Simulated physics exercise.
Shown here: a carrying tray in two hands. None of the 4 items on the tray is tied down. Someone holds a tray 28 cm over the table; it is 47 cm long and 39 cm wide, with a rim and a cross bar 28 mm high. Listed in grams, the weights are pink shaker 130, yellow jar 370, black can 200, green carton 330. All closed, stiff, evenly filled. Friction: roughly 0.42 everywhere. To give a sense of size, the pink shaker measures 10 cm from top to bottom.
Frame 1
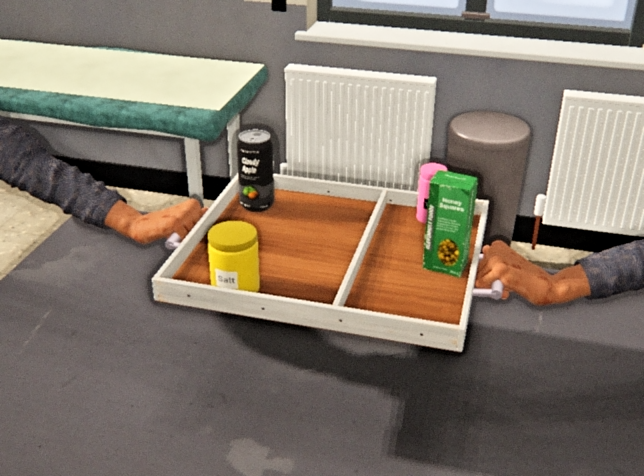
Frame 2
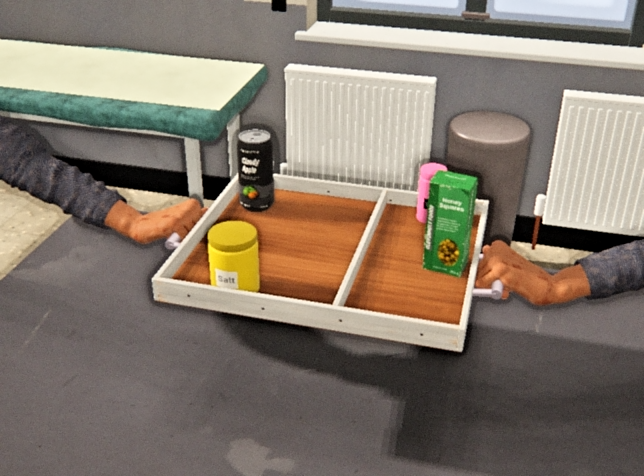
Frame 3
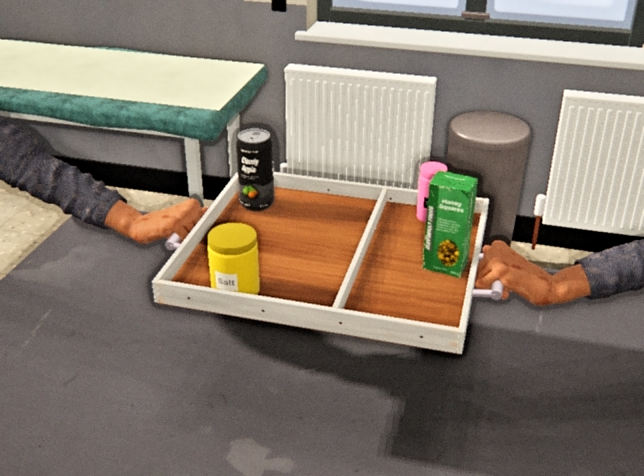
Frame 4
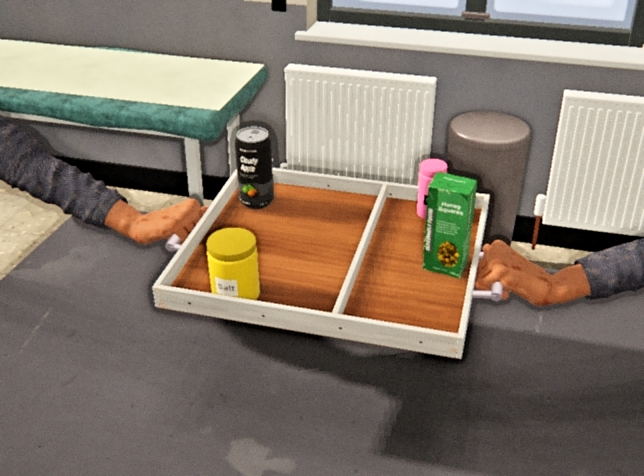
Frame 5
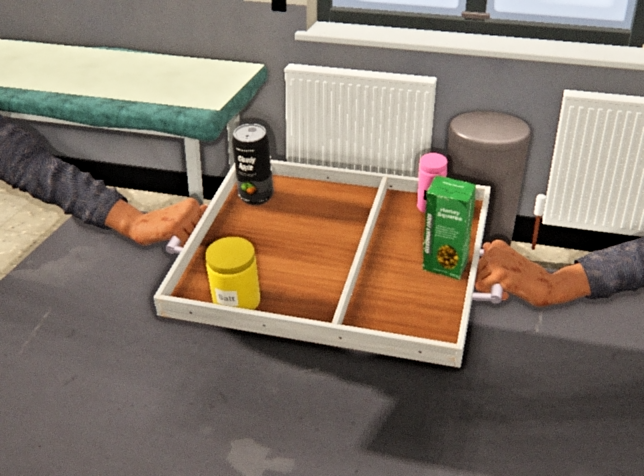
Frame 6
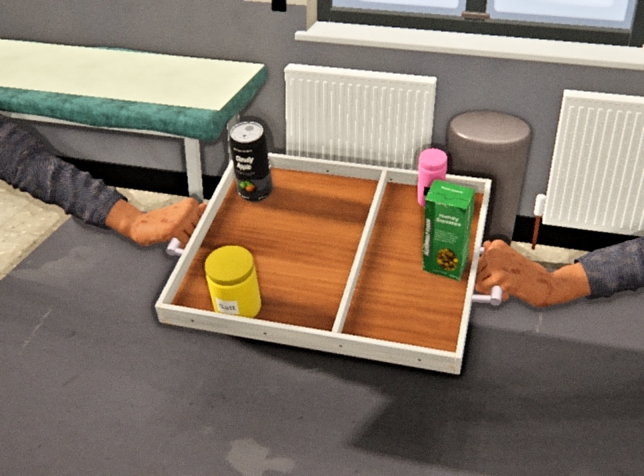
A wooden tray held by two hands tilting gradually, near edge down, with a yellow jar, black can, pink shaker and green carton aboard.
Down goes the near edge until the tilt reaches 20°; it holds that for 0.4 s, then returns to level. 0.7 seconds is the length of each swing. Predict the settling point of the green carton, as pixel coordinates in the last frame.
Settling point: Roughly (423, 287).
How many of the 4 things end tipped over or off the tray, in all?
The tally is 1.
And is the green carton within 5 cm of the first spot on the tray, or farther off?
The green carton moves off its spot.
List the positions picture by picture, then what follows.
The first frame shows tray level; green carton (449, 224).
The second frame shows tray level; black can (256, 172).
The third frame shows tilt 1°, near edge down; yellow jar (234, 263); black can (256, 171).
The fourth frame shows tilt 4°, near edge down; pink shaker (432, 189); yellow jar (234, 268).
The fifth frame shows tilt 9°, near edge down; black can (253, 166); pink shaker (432, 184).
The sixth frame shows tilt 14°, near edge down; green carton (448, 232); yellow jar (234, 285).
Then, 0.40 s past the last view, tilt 20°, near edge down; green carton tipped 29° against what carries it near (439, 254).
Then, 0.50 s past the last view, tilt 20°, near edge down; green carton tipped 73° against what carries it near (427, 296).
Then, 1.10 s past the last view, tilt 6°, near edge down; green carton on its side near (422, 296).
Finally, on their side or leaning hard on the tray, green carton; the other 3 still in place (within 5 cm). In the last view, green carton near (423, 288).
